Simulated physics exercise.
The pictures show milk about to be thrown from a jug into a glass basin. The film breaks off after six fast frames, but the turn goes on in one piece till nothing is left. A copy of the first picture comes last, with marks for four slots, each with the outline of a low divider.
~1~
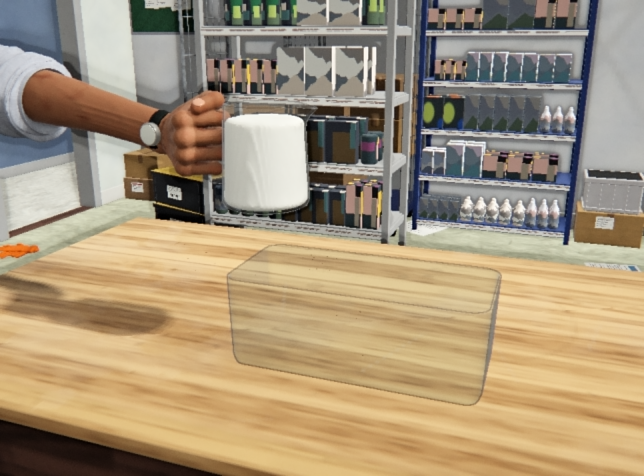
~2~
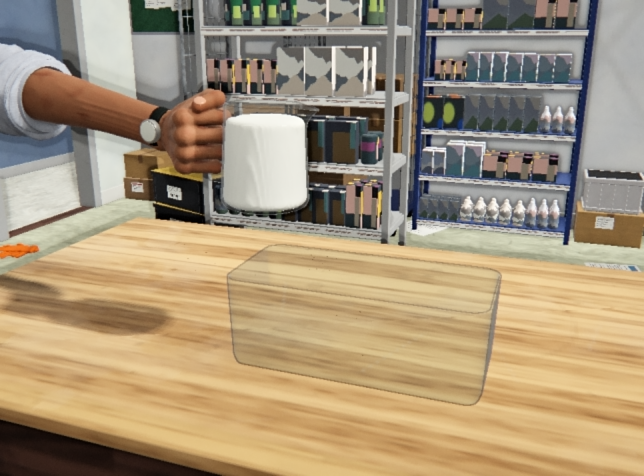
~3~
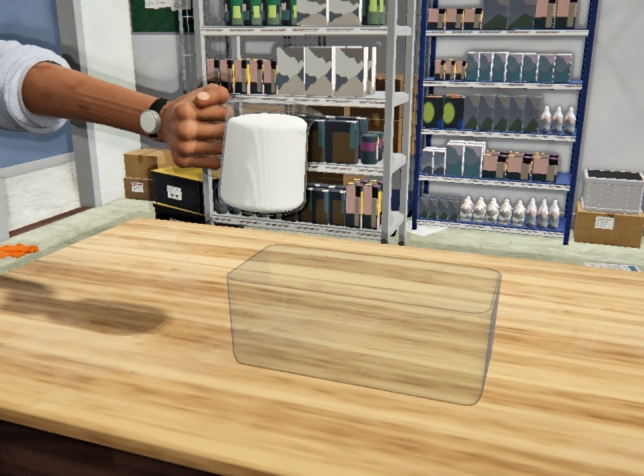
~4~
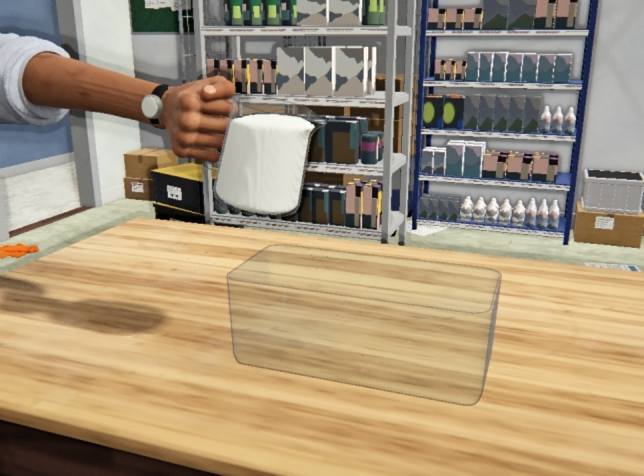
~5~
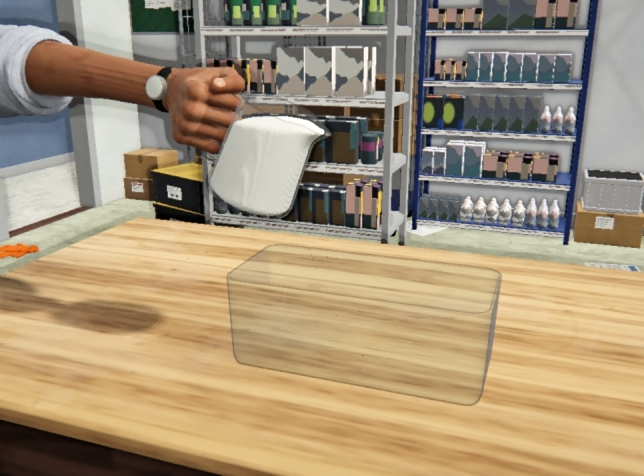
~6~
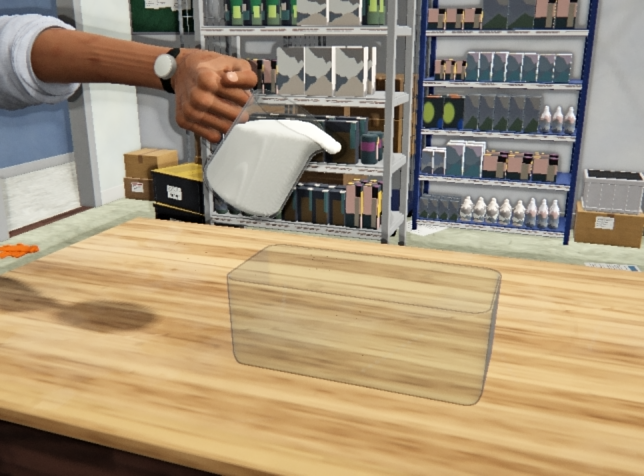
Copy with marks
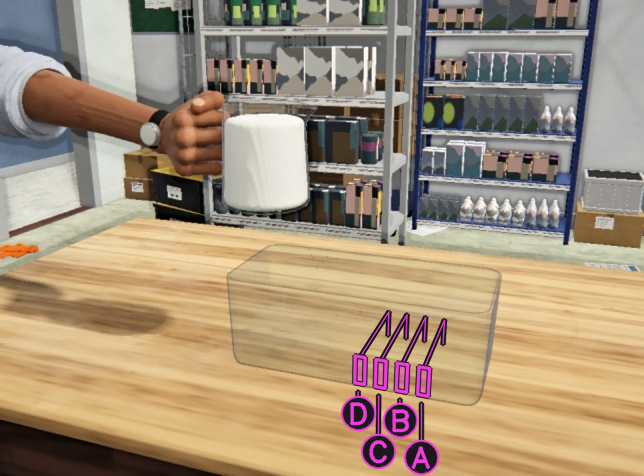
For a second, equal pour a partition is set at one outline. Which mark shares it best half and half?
The answer is place D.
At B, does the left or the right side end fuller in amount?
The left one.
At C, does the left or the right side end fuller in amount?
More ends on the left.
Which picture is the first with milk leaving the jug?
Picture 6.
On the marked copy, A at (421, 403); B at (399, 399); C at (378, 395); D at (358, 391).
For place A, about 87 % ends left of the wall and 11 % right of it.
For place B, about 88 % ends left of the wall and 8 % right of it; 3 % is lost outside.
For place C, about 80 % ends left of the wall and 13 % right of it; 7 % is lost outside.
For place D, about 54 % ends left of the wall and 45 % right of it.
